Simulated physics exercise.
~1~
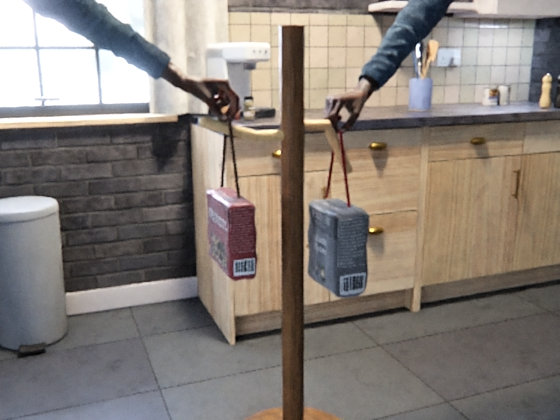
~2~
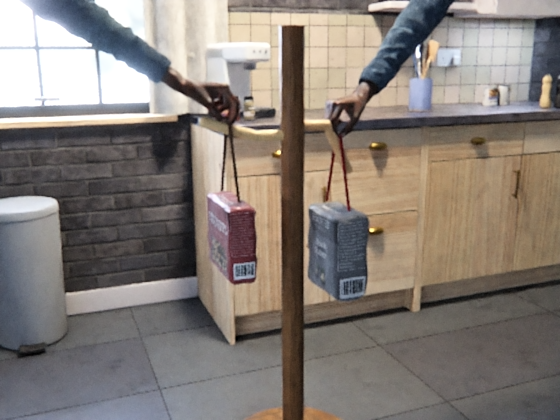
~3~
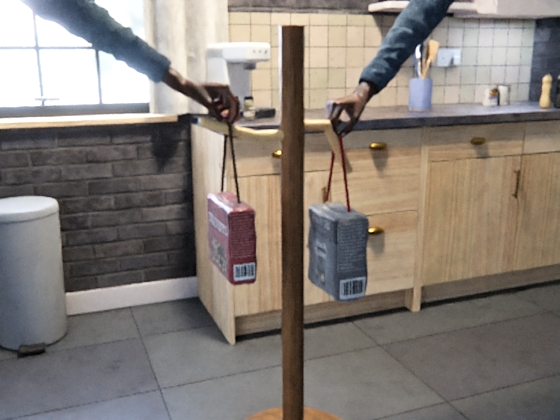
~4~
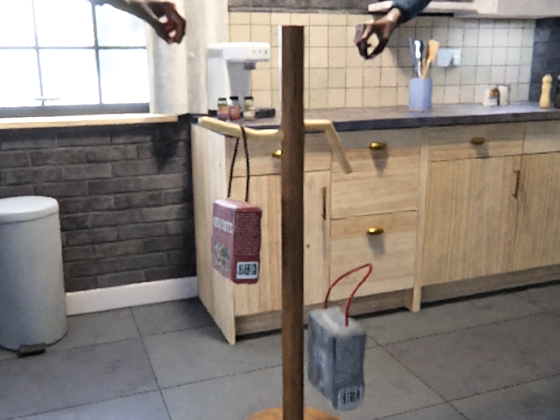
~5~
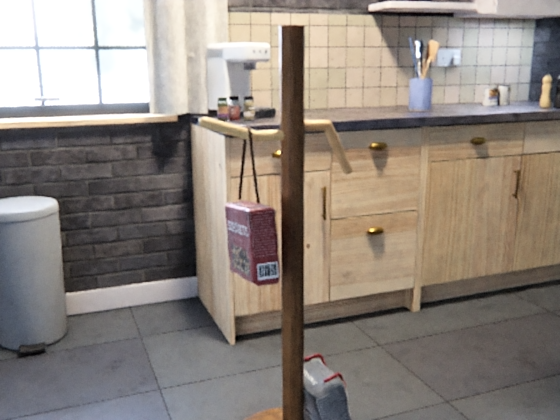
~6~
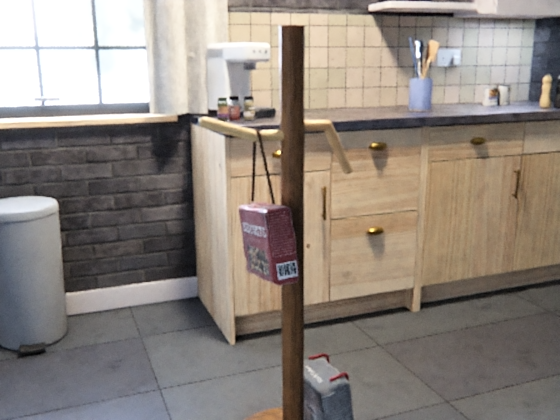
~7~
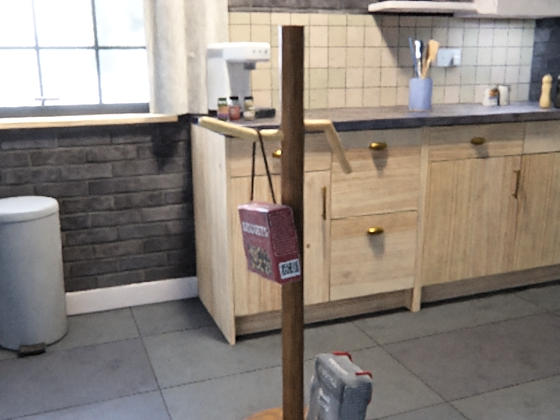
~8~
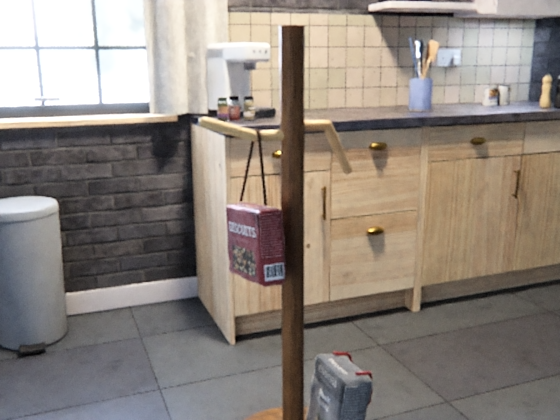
Two hands release a red bag, which hangs swinging, and a grey sack, which falls.
